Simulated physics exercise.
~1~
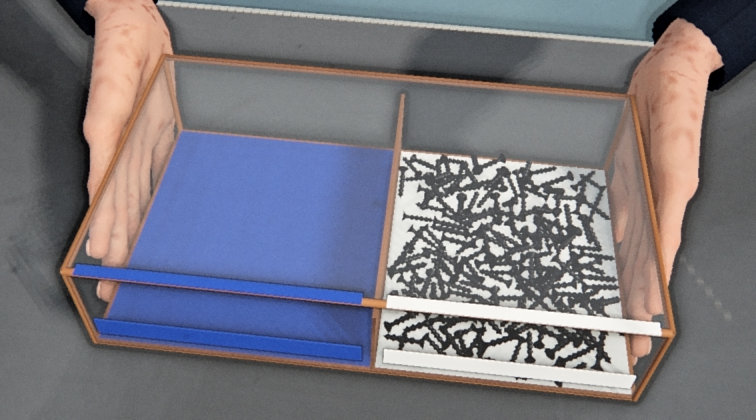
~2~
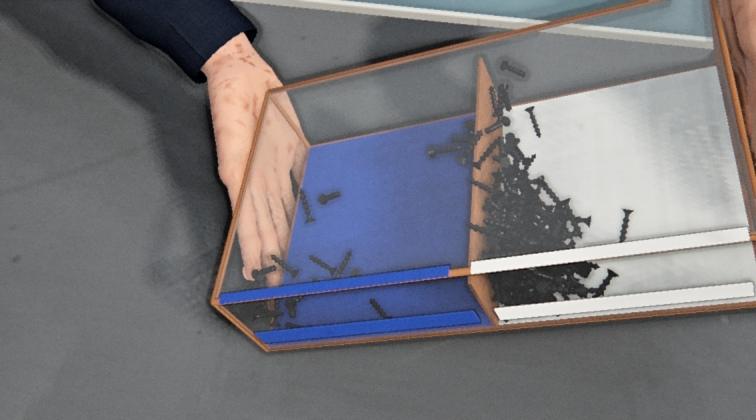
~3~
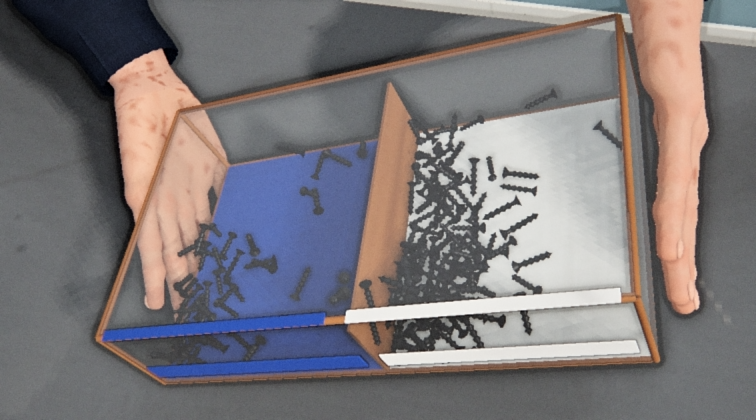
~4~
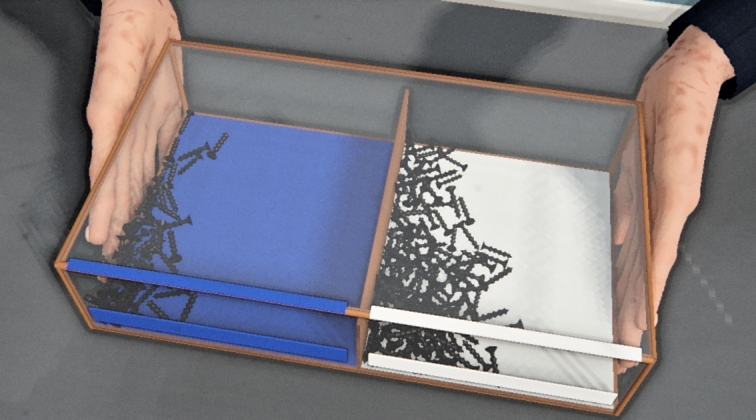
Black screws slid and spilled over the divider as two hands tilted a clear-lidded box down to the left, then leveled it, leaving most heaped in the white section and a smaller share along the left side of the blue one.
